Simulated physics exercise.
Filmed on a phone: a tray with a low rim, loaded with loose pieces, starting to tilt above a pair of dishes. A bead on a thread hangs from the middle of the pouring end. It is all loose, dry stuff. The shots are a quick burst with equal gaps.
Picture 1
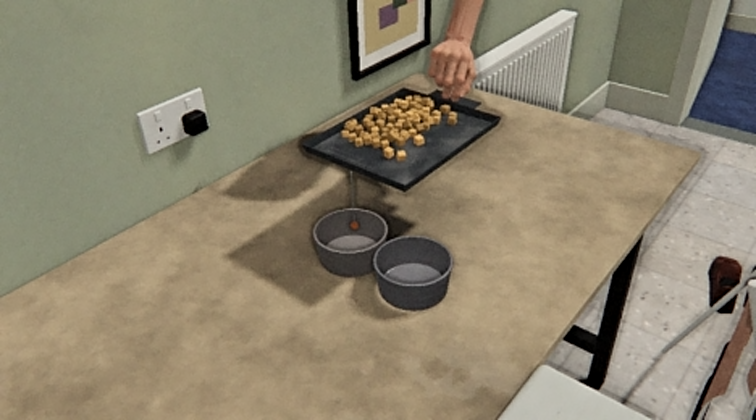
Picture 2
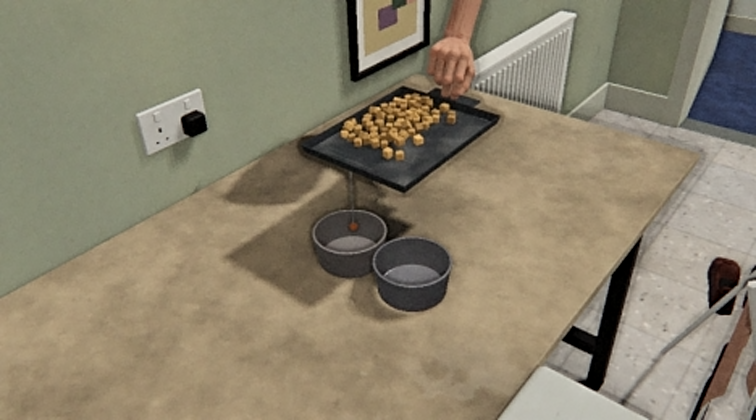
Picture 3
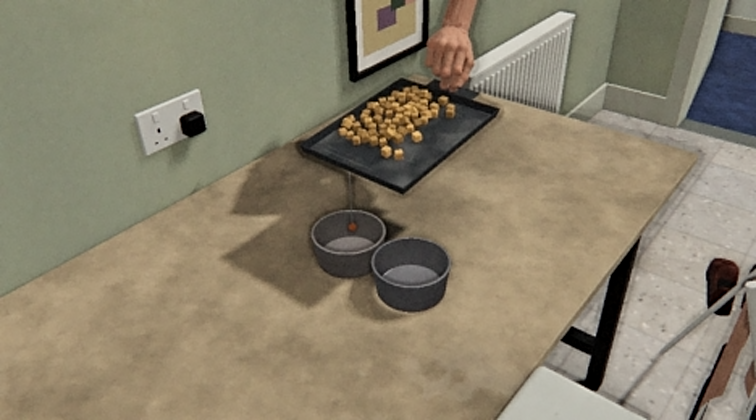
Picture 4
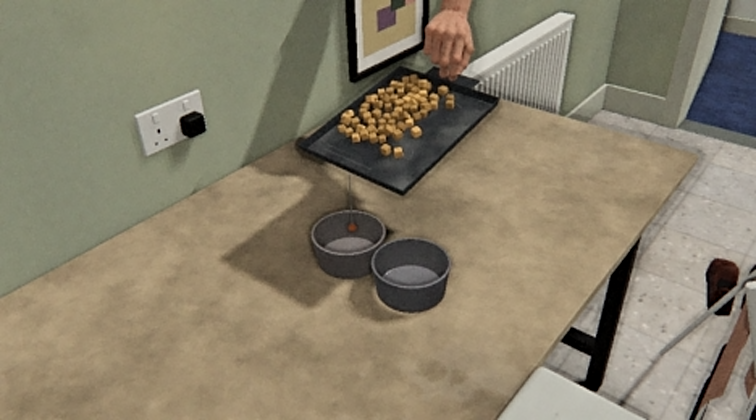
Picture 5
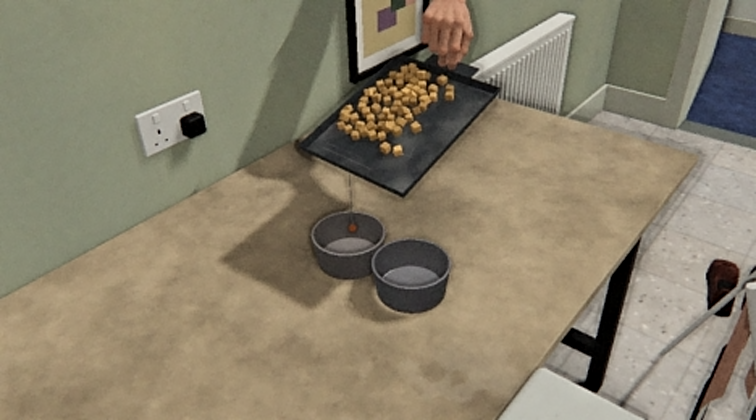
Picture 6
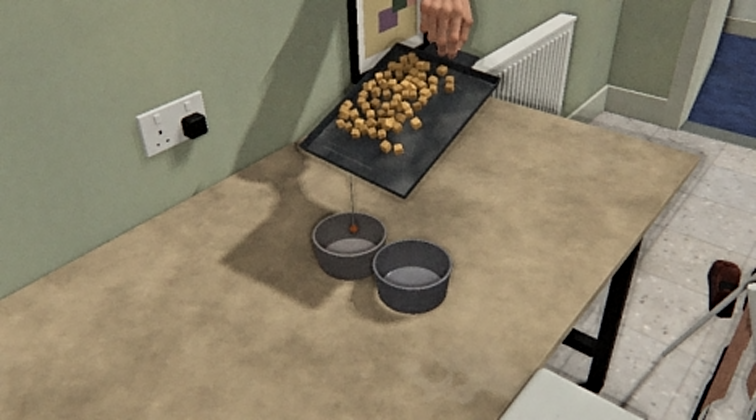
The clip opens on a hand holding a dark, low-rimmed tray of small wooden cubes above two grey dishes on a table, a bead hanging on a thread below the tray. The hand then raises the far end, slightly at first and then clearly, the near edge slanting lowest at its right corner.
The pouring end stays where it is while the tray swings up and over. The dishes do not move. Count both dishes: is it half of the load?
In the dishes lies under half of it.
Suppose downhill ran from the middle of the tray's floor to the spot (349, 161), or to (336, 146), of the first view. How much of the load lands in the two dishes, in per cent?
Near 20 % and 20 %.
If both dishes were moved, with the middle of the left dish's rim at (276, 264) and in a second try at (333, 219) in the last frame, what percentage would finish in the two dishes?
First some 20, then 20 per cent.
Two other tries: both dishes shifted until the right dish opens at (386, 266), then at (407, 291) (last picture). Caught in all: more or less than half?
The first try: Most of it. The second: Over half.
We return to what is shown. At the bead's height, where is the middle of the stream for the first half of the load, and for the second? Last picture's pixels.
The first part at (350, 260); the rest at (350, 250).
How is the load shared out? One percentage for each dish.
Left dish: 10 %, right dish: 30 %.
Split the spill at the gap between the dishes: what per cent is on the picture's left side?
Roughly 90 in a hundred.
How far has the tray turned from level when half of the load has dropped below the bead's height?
Around 90° of tilt.
Just after the last frame, tray tipped steeply; the larger part on the tray; just a few in the left dish; about a tenth in the air.
A moment on, tray tipped past a quarter turn; about a tenth on the tray; roughly a quarter in the right dish; just a few in the left dish; roughly half outside both; roughly a quarter in the air.
Further on, tray tipped past a quarter turn; roughly a quarter in the right dish; about a tenth in the left dish; roughly two thirds outside both.
When it is over, tray tipped past a quarter turn; roughly a quarter in the right dish; about a tenth in the left dish; roughly two thirds outside both.
